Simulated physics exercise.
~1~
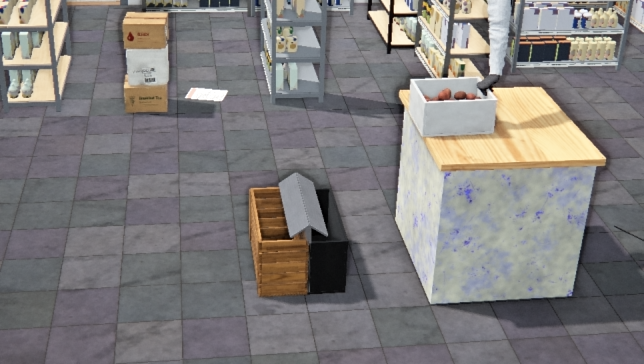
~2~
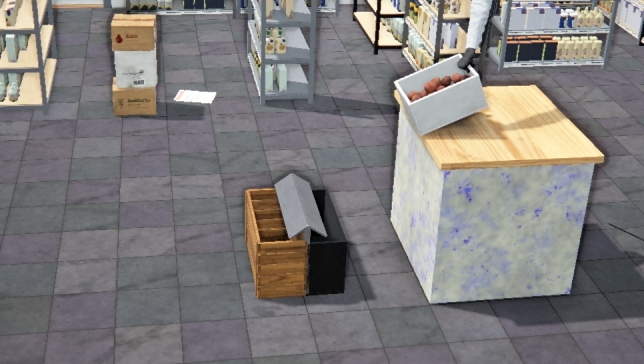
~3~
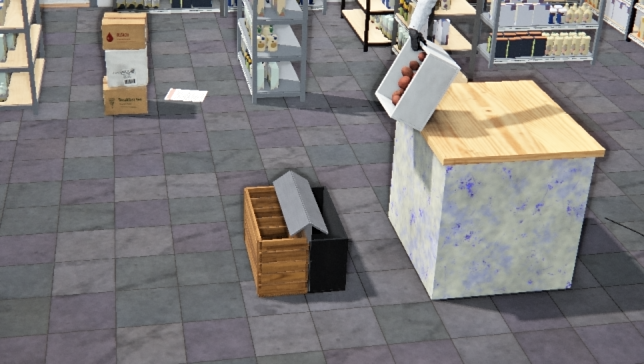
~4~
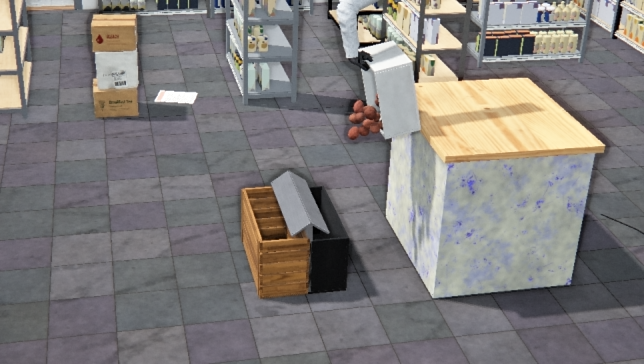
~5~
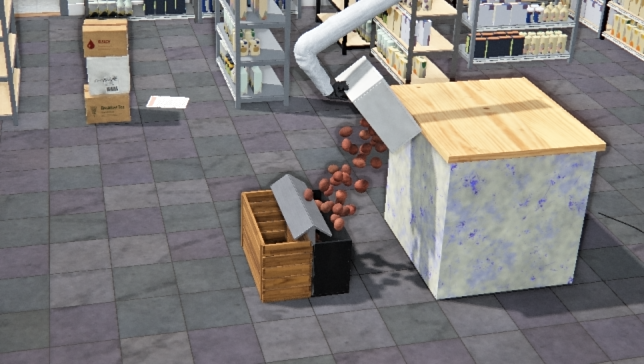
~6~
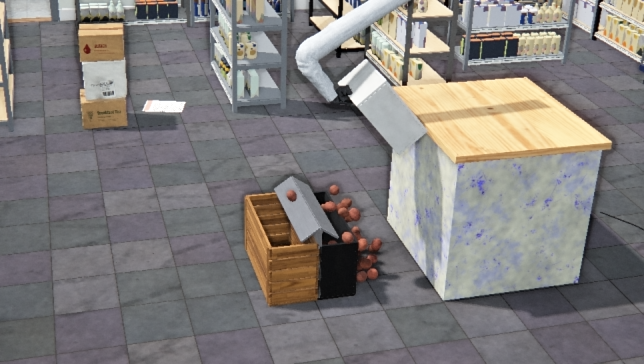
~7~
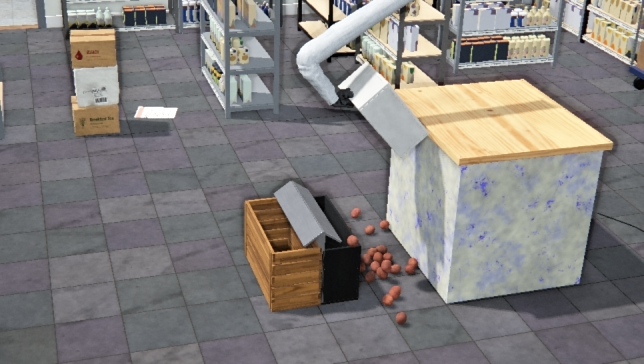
A white tote of round red potatoes, gripped by a pale robotic arm, sits at the edge of a wood-topped bench in a shop with stocked shelves. The arm lifts and tips it leftward until it hangs steeply over the edge. The potatoes bunch at its mouth, then pour down in a loose stream toward a black tote and a wooden trough divided by a grey ridge. Some reach the black tote and ridge, while many drop short beside the bench. The tote stays tilted as potatoes lie scattered on the dark tiles between bench and black tote.
